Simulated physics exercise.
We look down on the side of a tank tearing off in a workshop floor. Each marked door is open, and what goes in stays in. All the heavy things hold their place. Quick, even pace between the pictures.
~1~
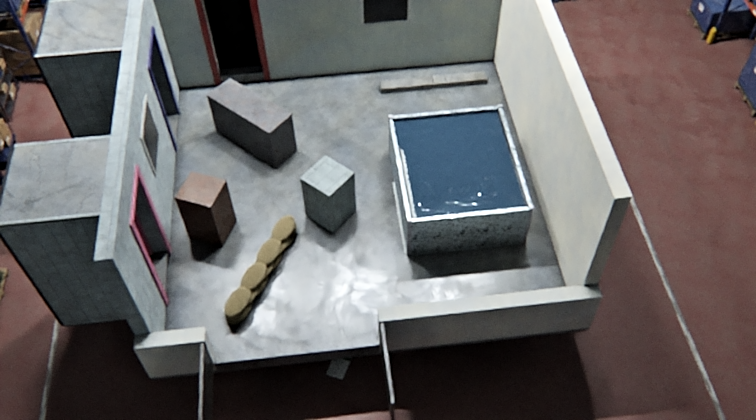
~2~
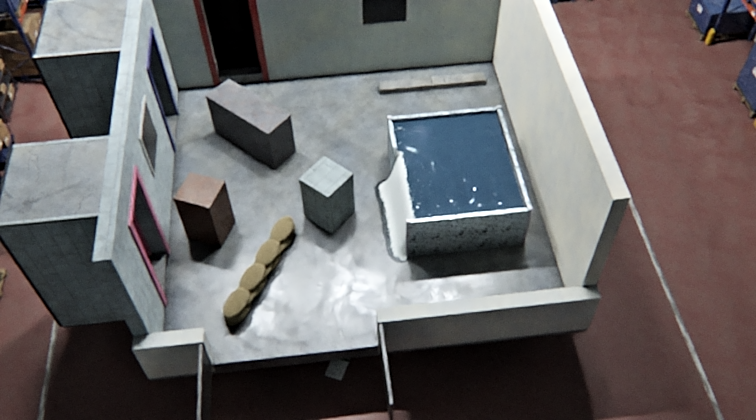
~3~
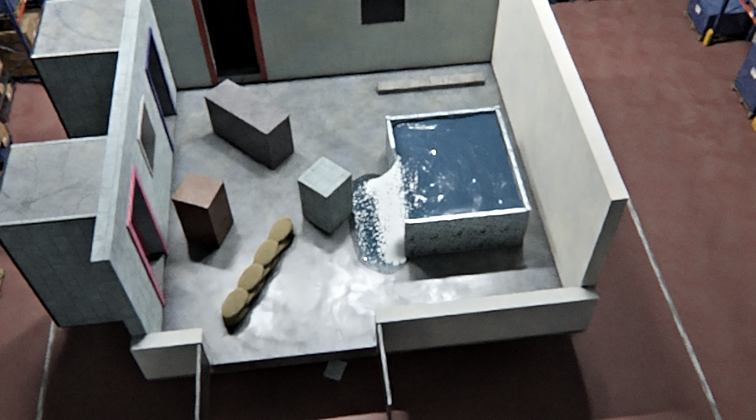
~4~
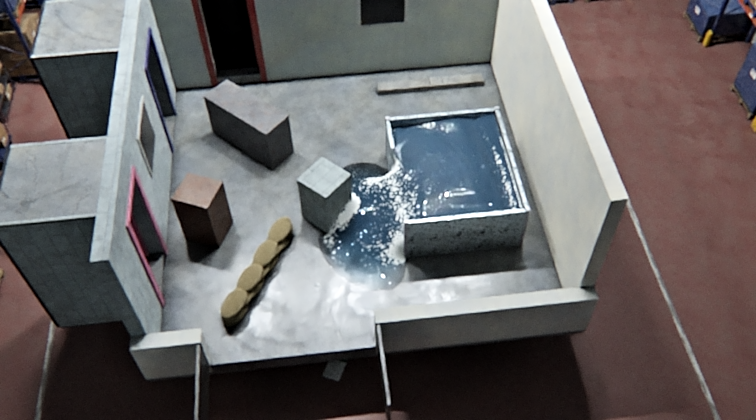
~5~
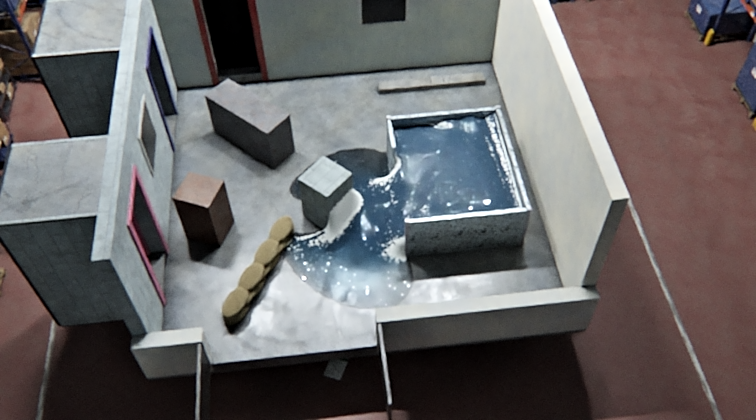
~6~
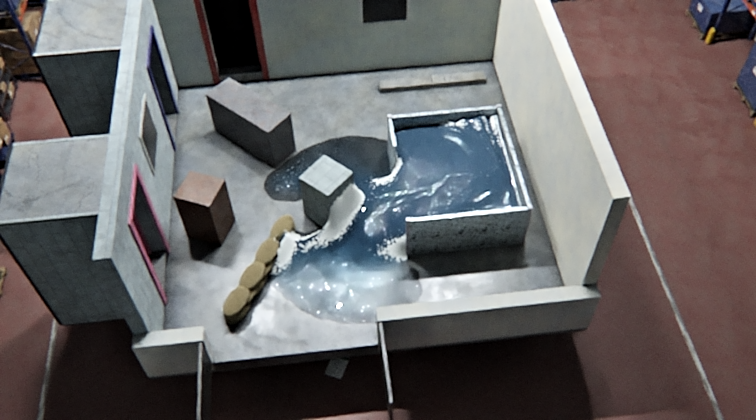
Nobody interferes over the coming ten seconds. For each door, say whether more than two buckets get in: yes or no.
Pink door: No; blue door: Yes; red door: No.
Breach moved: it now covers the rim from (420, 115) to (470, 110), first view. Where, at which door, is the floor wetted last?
My pick: The pink door.
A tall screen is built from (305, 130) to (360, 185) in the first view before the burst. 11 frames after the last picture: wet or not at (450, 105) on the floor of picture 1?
At that place: No water.
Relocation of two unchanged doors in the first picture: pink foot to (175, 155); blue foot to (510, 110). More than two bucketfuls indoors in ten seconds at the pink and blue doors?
I'd expect the pink door remains short of it, and the blue door remains short of it too.
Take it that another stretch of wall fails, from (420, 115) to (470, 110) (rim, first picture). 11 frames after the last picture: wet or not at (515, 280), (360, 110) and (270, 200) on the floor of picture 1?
Sequence of results: Missed by the flood, reached by the flood, missed by the flood.
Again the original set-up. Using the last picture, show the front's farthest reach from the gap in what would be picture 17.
The wet edge reaches furthest near (197, 86).
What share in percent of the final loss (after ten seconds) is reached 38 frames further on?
Estimate: 80 %.
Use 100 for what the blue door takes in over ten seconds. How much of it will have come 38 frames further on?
Share by then: About 60 in a hundred.
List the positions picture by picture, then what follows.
In the first picture, still water in the water tank at (457, 163).
In the second picture, water pours out at (402, 207) and has run to (404, 260).
In the third picture, water pours out at (401, 208) and has run to (379, 269).
In the fourth picture, water pours out at (400, 210) and has run to (355, 281).
In the fifth picture, the front is at (286, 252), out from the gap at (401, 209).
In the sixth picture, water pours out at (402, 208) and has run to (271, 279).
A moment on, water covers 35 % of the floor; the pink door not reached, the blue door not reached, the red door not reached.
Next, water covers 50 % of the floor; the pink door not reached, the blue door wet at the sill, nothing in, the red door wet at the sill, nothing in.
Then, water covers 65 % of the floor; the pink door wet at the sill, nothing in, the blue door under two buckets in, the red door wet at the sill, nothing in.
Later, water covers 75 % of the floor; the pink door wet at the sill, nothing in, the blue door over two buckets in, the red door wet at the sill, nothing in.
In the end, water covers 85 % of the floor; the pink door wet at the sill, nothing in, the blue door over two buckets in, the red door wet at the sill, nothing in.
